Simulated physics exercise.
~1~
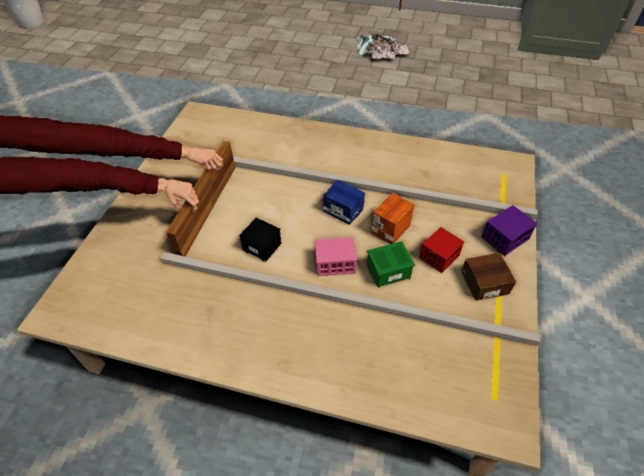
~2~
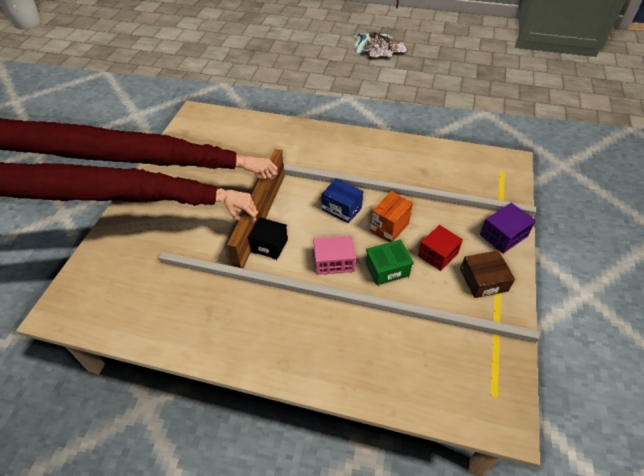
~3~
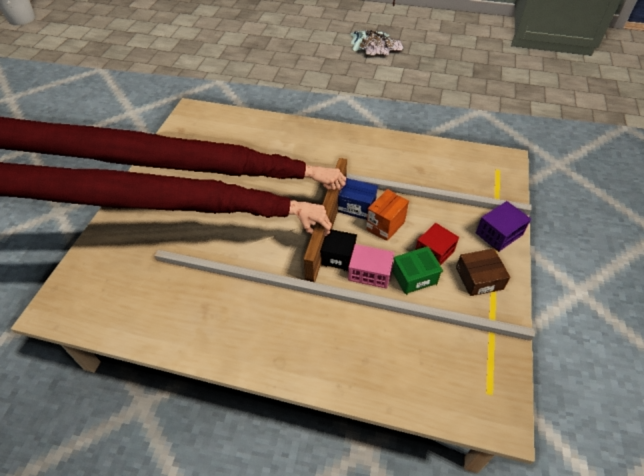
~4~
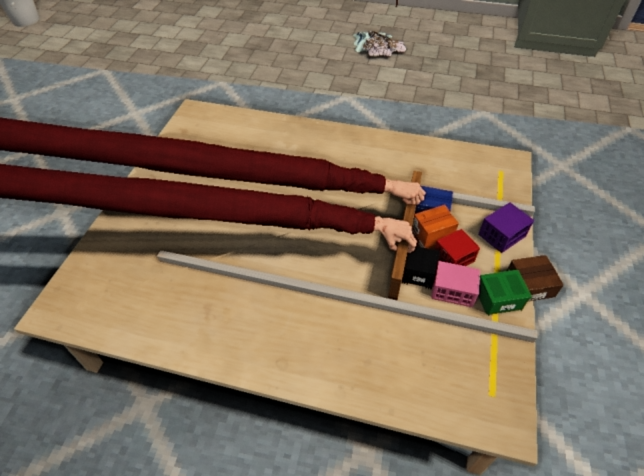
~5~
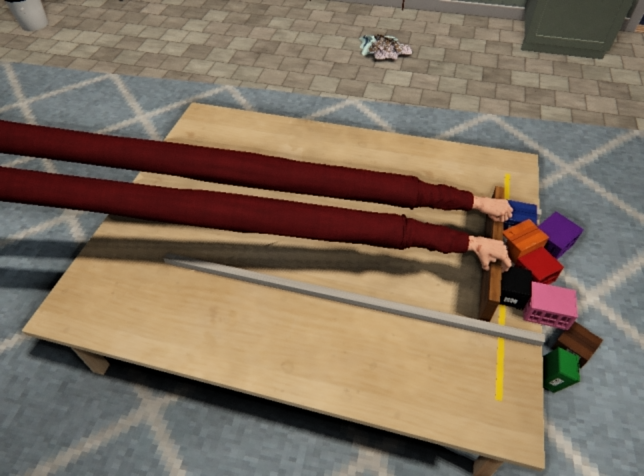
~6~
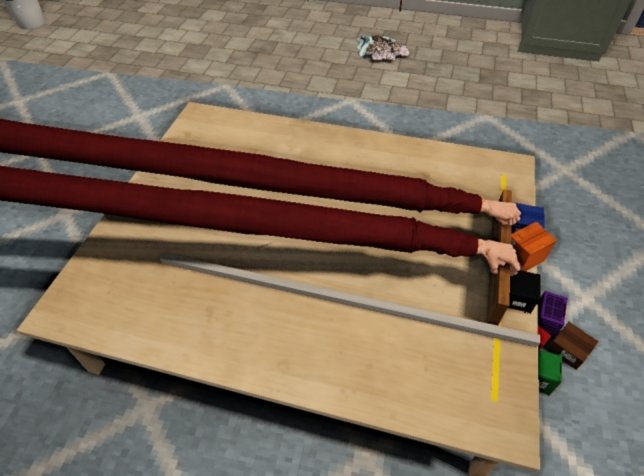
A brown wooden plank, held upright by two hands in dark red sleeves, stands at the left of a pale raised deck between two grey rails, seen from above by a slightly swaying camera. To its right sit black, blue, pink, orange, green, red, brown and purple boxes, the last two near a yellow tape line. The hands slide the plank right, and it gathers the black box, then the pink, blue and others into a bunch. The plank reaches the tape, and the pink, green, red, brown and purple boxes go over the right edge, while the black, blue and orange ones remain against it.
